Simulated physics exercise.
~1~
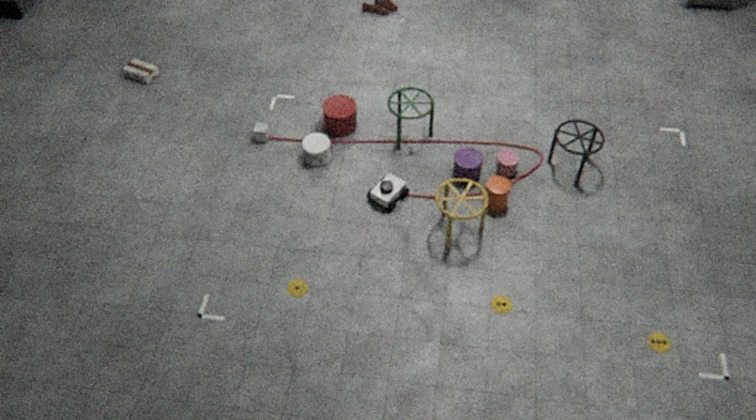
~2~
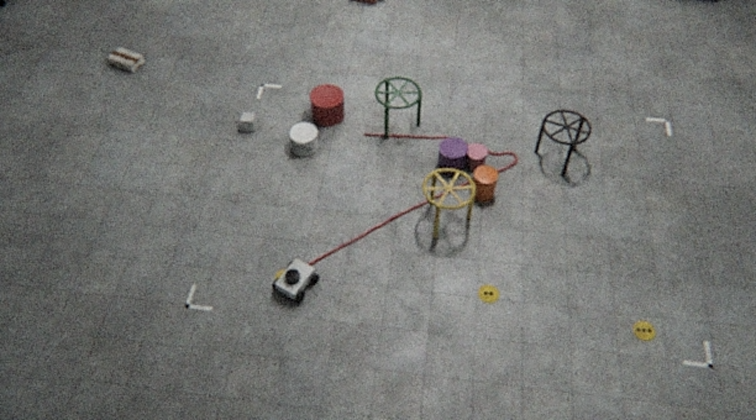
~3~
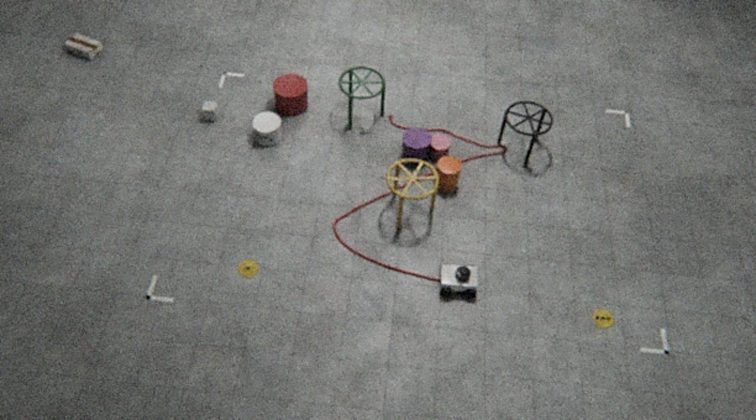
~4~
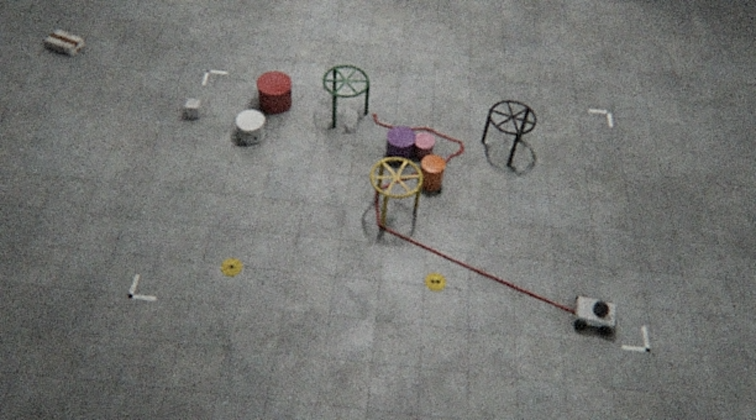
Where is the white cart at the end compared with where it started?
It starts near the middle of the floor, just left of the yellow stool, and ends far to the lower right, at the last yellow mark near the white corner marking.
